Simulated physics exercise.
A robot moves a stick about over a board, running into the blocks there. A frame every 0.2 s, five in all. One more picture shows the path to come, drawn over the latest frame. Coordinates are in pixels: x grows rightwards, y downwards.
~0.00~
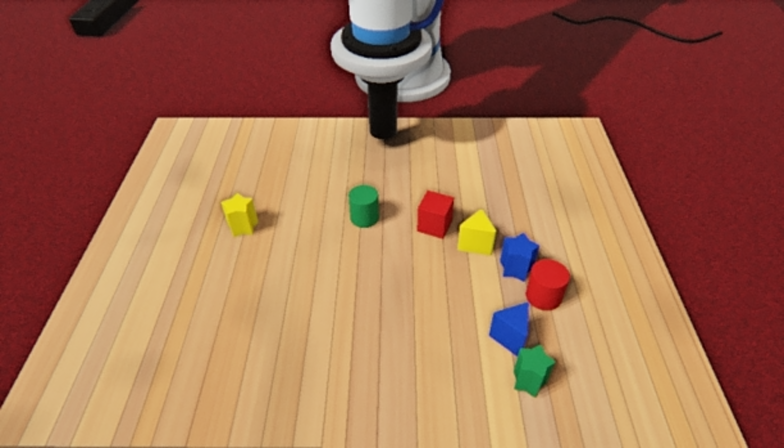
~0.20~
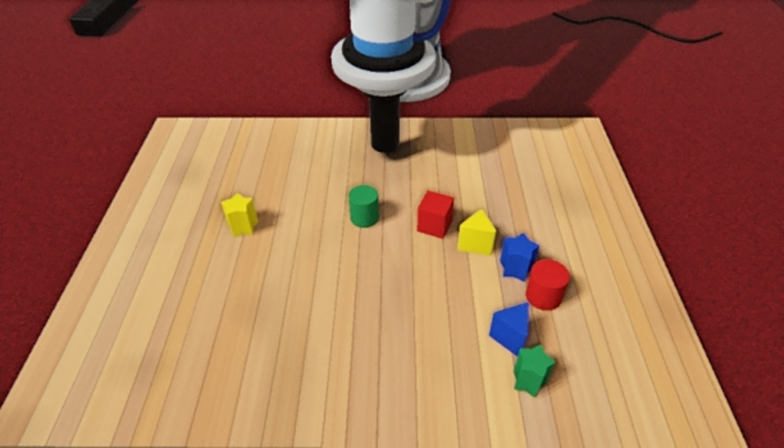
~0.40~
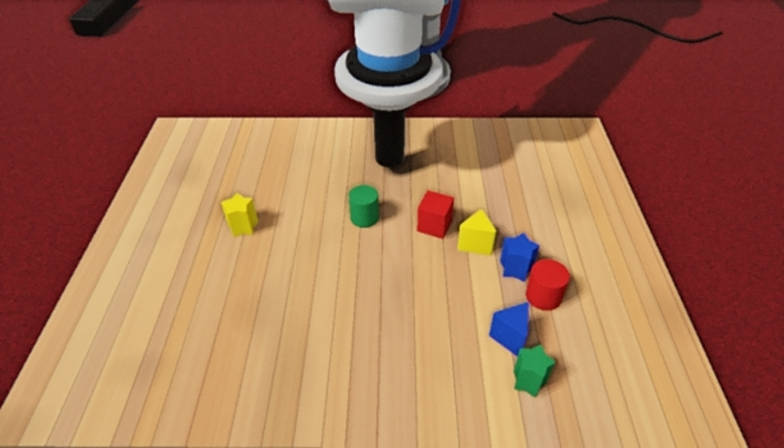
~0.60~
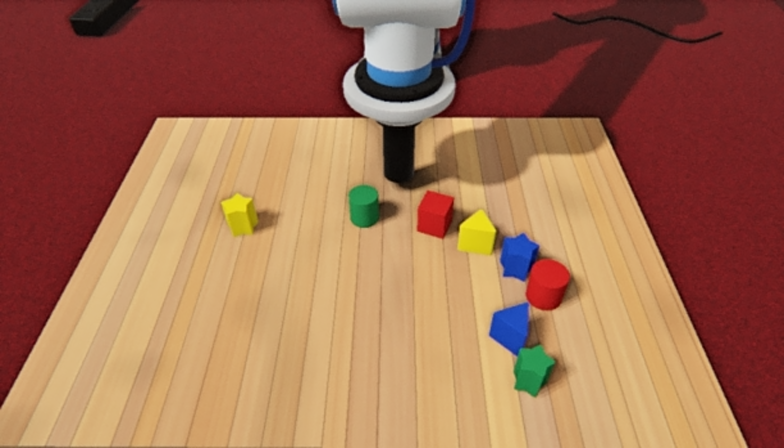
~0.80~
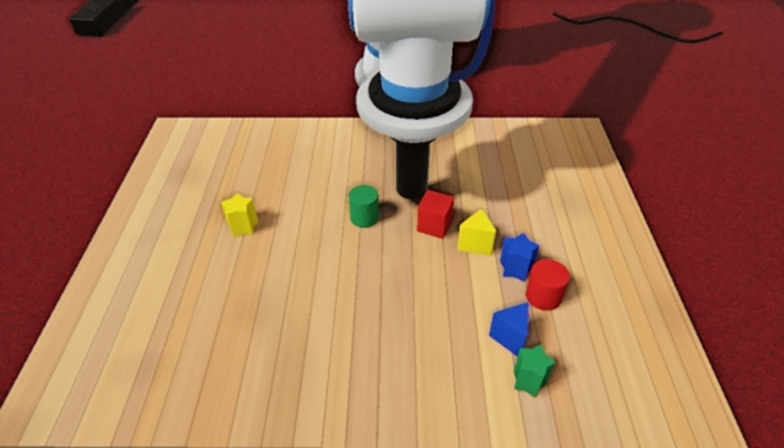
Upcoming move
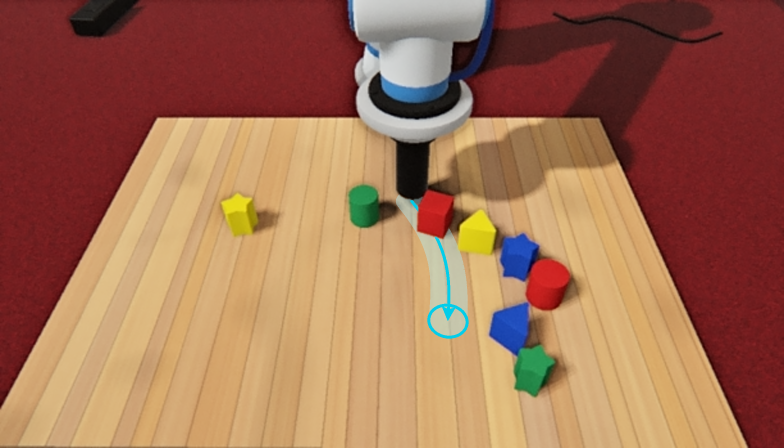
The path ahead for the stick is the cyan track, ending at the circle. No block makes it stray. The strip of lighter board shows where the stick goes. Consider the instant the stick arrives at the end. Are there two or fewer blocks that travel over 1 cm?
Going by the path, yes.
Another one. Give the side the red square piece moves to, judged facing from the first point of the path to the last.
Taking start-to-end as forward, the block's sideways shift goes to the left.
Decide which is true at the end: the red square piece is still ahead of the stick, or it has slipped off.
At the end of the path, the stick has already lost the red square piece, which lies beside or behind it.
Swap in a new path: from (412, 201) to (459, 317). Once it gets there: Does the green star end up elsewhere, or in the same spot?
That block stays.
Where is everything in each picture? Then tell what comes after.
Tip of the stick at (383, 132), middles of tops, red square piece at (436, 202), yellow three-sided block at (479, 222), blue three-sided block at (516, 316), in the first picture.
Stick at (385, 145), nothing pushed, in the second picture.
Stick at (390, 159), nothing pushed, in the third picture.
Stick at (399, 174), nothing pushed, in the fourth picture.
Stick at (412, 189), red square piece at (436, 202), yellow three-sided block at (479, 222), blue three-sided block at (516, 316), in the fifth picture.
The line goes from (412, 201) over (435, 234) and (448, 274) to (448, 321).
On the path given first. One third of the way, stick at (436, 223); red square piece at (458, 234); yellow three-sided block at (489, 229), turned 50° anticlockwise.
Two thirds of the way, stick at (449, 262); red square piece at (483, 272), turned 25° anticlockwise; yellow three-sided block at (491, 231), turned 65° anticlockwise.
At the end, stick at (449, 309); red square piece at (492, 289), turned 90° anticlockwise; yellow three-sided block at (491, 231), turned 65° anticlockwise; blue three-sided block unmoved.
